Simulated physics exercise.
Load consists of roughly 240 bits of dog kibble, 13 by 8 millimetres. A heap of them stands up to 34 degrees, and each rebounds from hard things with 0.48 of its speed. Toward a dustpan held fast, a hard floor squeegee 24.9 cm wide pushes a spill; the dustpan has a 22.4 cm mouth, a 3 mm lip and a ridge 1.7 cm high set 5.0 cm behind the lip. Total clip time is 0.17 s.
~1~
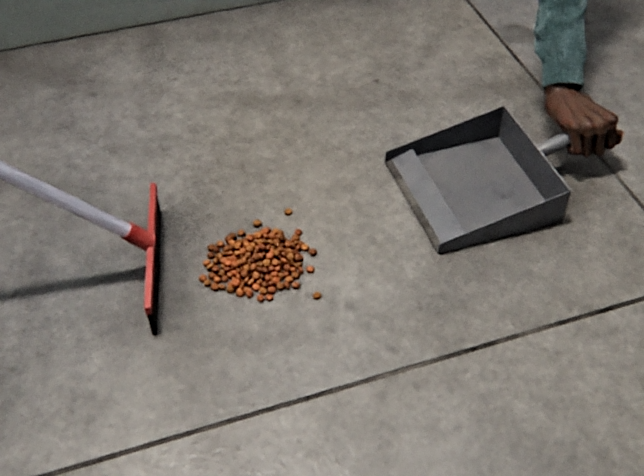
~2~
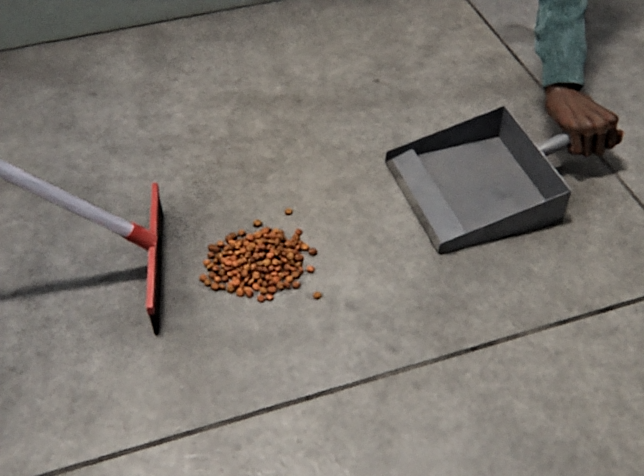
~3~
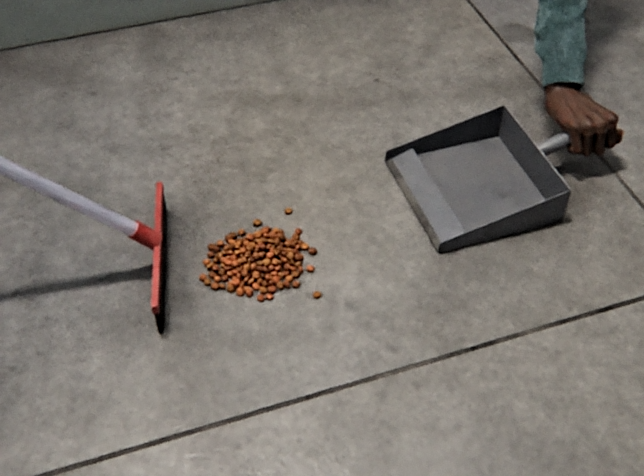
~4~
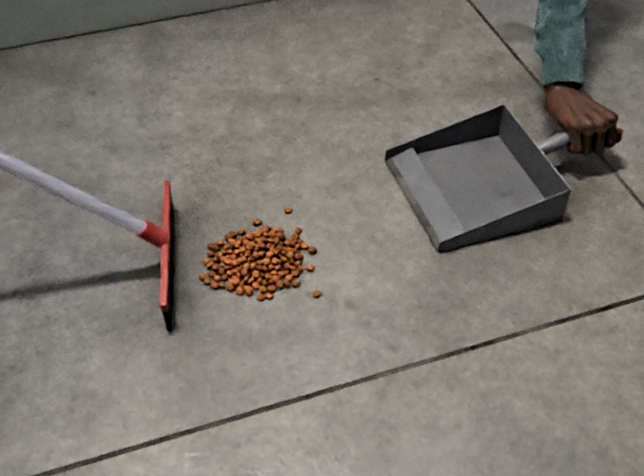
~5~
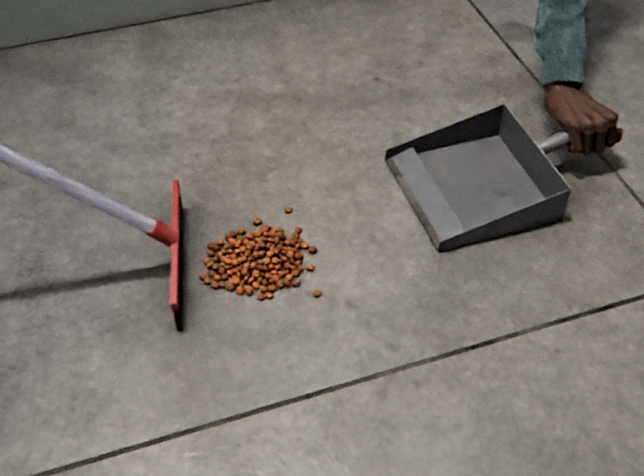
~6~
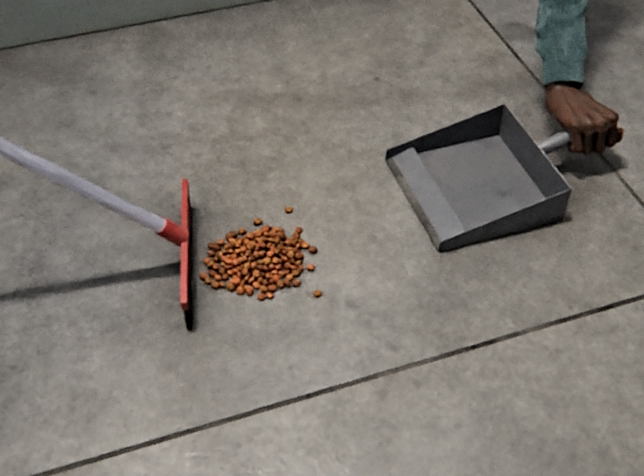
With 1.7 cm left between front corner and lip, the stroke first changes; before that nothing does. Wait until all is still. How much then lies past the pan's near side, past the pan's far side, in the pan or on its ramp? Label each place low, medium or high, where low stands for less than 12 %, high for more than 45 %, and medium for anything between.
Near side: Medium. Far side: Low. Pan: Medium.
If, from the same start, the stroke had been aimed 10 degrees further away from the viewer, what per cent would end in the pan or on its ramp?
The pan, ramp included, would get around 10 per cent.
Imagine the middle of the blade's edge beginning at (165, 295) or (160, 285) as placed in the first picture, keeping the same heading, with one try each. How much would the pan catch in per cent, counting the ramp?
The two tries give some 20 % and some 25 %.
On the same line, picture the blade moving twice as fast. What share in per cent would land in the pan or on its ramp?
Near 25 %.
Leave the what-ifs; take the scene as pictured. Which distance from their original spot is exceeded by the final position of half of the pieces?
I'd put it near 26 cm.
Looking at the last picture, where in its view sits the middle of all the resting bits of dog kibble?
About (428, 241).
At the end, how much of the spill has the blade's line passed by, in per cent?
Estimate: About 0 %.
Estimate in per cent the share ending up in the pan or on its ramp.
Around 20 percent.
Then, 0.41 s after the last picture, middle of the blade 22 cm from the lip; 0 % over the lip, far side 0 %, near side 15 %.
Then, 0.69 s after the last picture, middle of the blade 11 cm from the lip; 0 % over the lip, far side 0 %, near side 30 %.
Then, 1.07 s after the last picture, middle of the blade 4 cm from the lip; 20 % over the lip, far side 0 %, near side 40 %.
In the end, near side 40 %, far side 0 %, pan 20 %, in front of the lip or behind the blade 40 %.
